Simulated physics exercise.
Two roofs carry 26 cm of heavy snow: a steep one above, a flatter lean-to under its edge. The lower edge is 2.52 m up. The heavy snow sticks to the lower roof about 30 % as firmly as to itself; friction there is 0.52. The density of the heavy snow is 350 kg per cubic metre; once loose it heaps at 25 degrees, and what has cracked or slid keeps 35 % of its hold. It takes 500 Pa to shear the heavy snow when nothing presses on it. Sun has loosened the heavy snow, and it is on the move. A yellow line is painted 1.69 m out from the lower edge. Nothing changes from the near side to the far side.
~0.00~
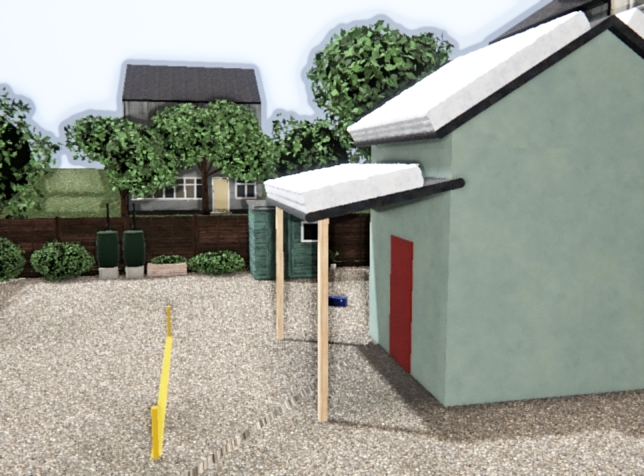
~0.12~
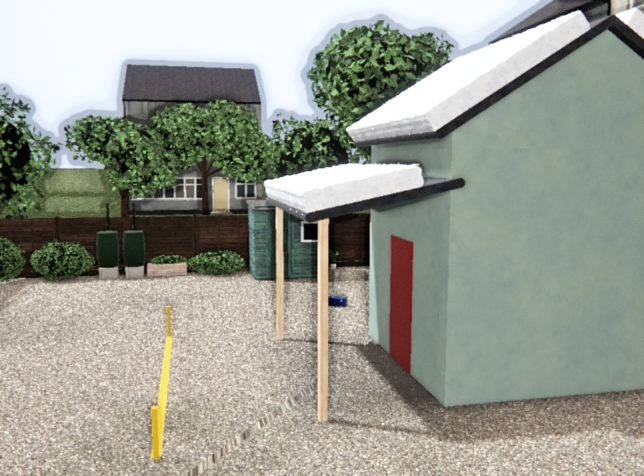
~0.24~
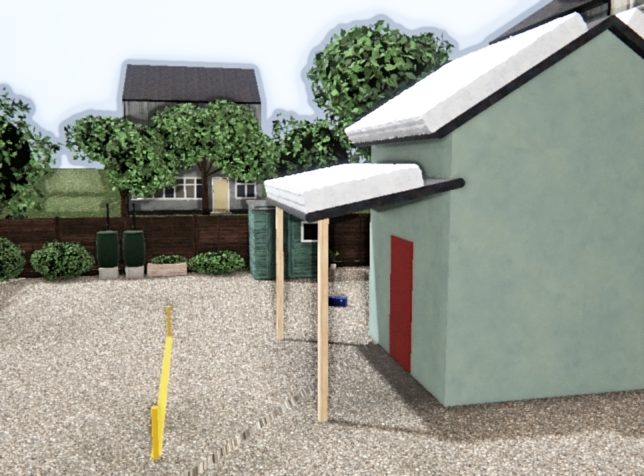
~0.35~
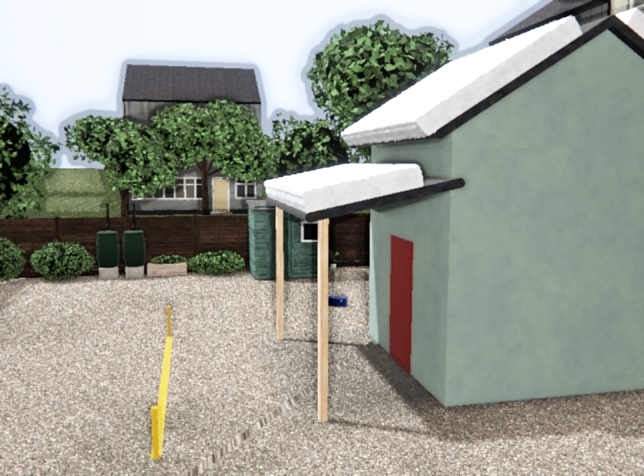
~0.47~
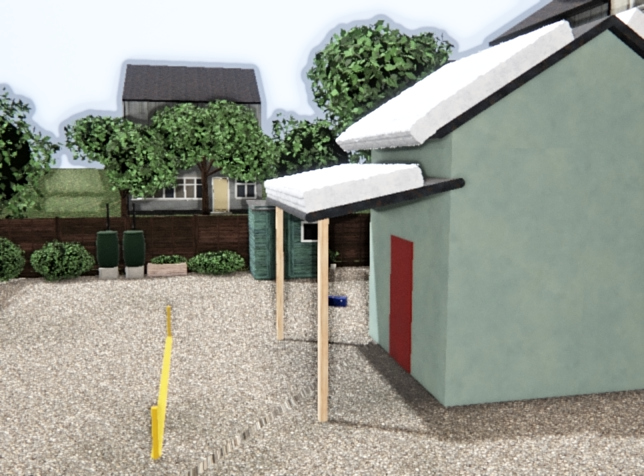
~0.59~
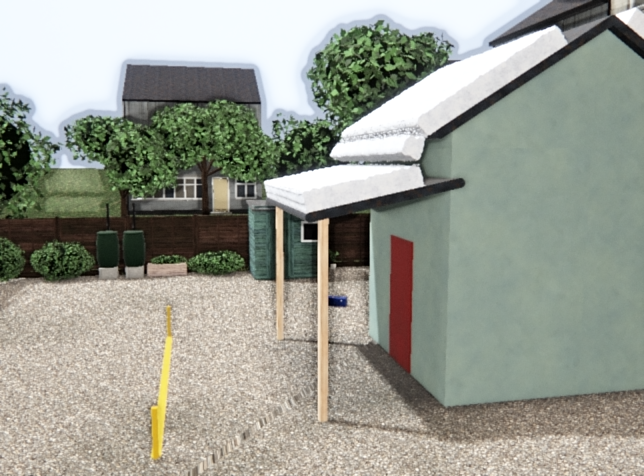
Thick snow slides slowly down the green building's steep roof and cracks near its lower edge.
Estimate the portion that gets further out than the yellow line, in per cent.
About 1 %.
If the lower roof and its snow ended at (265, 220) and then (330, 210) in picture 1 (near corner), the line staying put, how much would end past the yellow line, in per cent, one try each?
In turn about 0 %, 5 %.
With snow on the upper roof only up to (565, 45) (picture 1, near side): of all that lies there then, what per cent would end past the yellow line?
It would be near 0 %.
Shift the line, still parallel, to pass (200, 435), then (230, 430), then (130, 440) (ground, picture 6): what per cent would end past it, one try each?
In that order: 5 %, 12 %, 1 %.
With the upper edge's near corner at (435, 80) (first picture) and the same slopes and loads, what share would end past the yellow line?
It would be near 25 %.
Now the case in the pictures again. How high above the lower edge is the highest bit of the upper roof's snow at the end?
Roughly 0.8 m.
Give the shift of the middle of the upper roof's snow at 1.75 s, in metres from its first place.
Some 2.2 m.
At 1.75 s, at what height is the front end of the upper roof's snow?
Roughly 2.4 m.
By 1.12 s, none is below the lower edge and 0 % is past the line.
By 1.75 s, none is below the lower edge and 0 % is past the line.
By 2.37 s, 19 % is below the lower edge and 0 % is past the line.
By 3.00 s, 31 % is below the lower edge and 1 % is past the line.
By 3.70 s, at the end, 31 % is below the lower edge and 1 % is past the line.
